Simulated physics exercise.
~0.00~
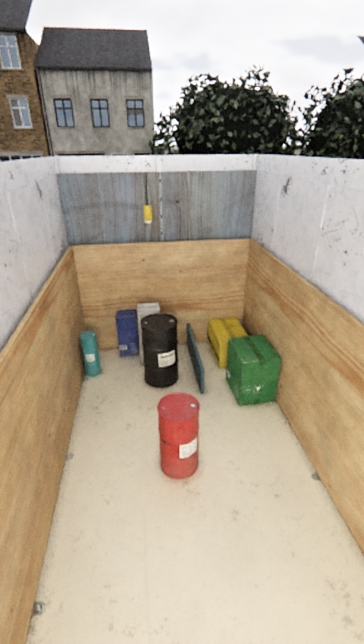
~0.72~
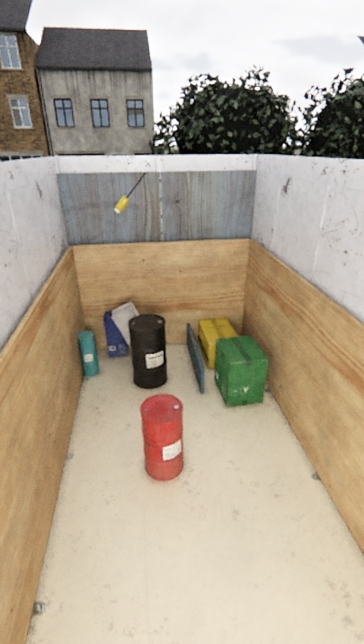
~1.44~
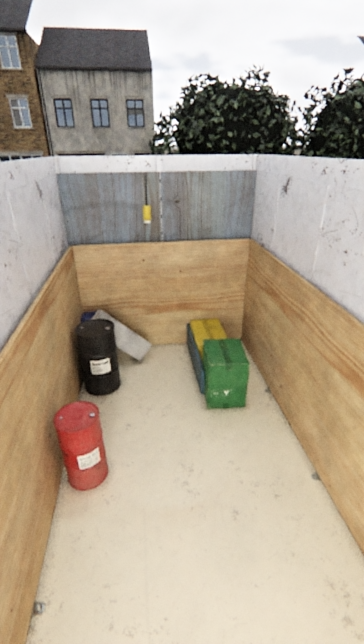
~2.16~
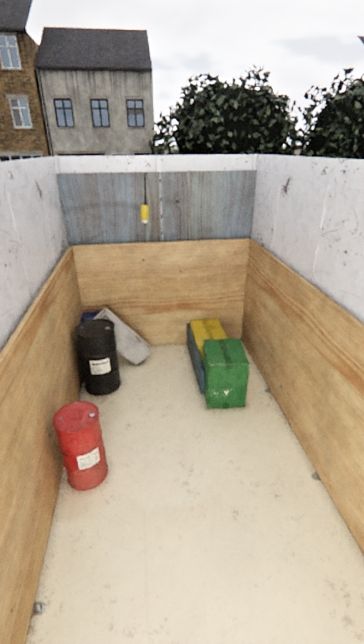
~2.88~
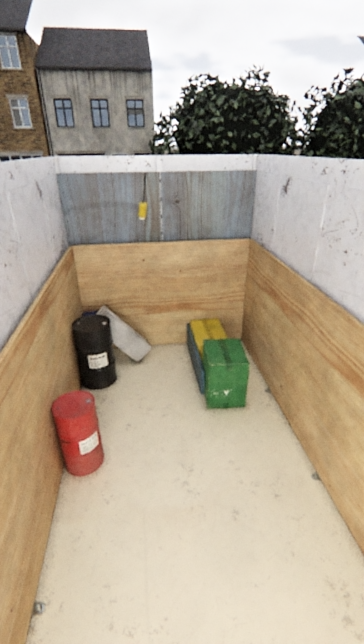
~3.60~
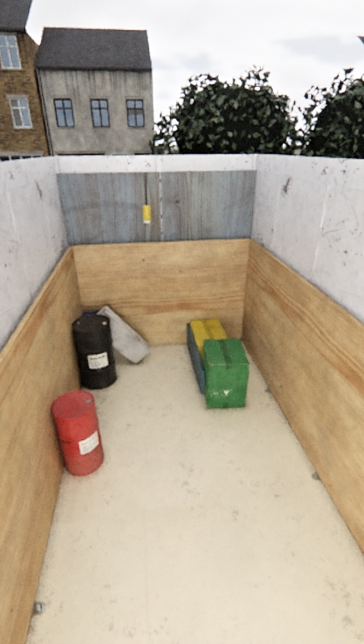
In a van's load bay, drums and boxes slide left as a hanging yellow tag swings, and a white box tips over; the red and black drums then shift slightly farther from the viewer, ending upright on the left, with green and yellow boxes standing right of centre.
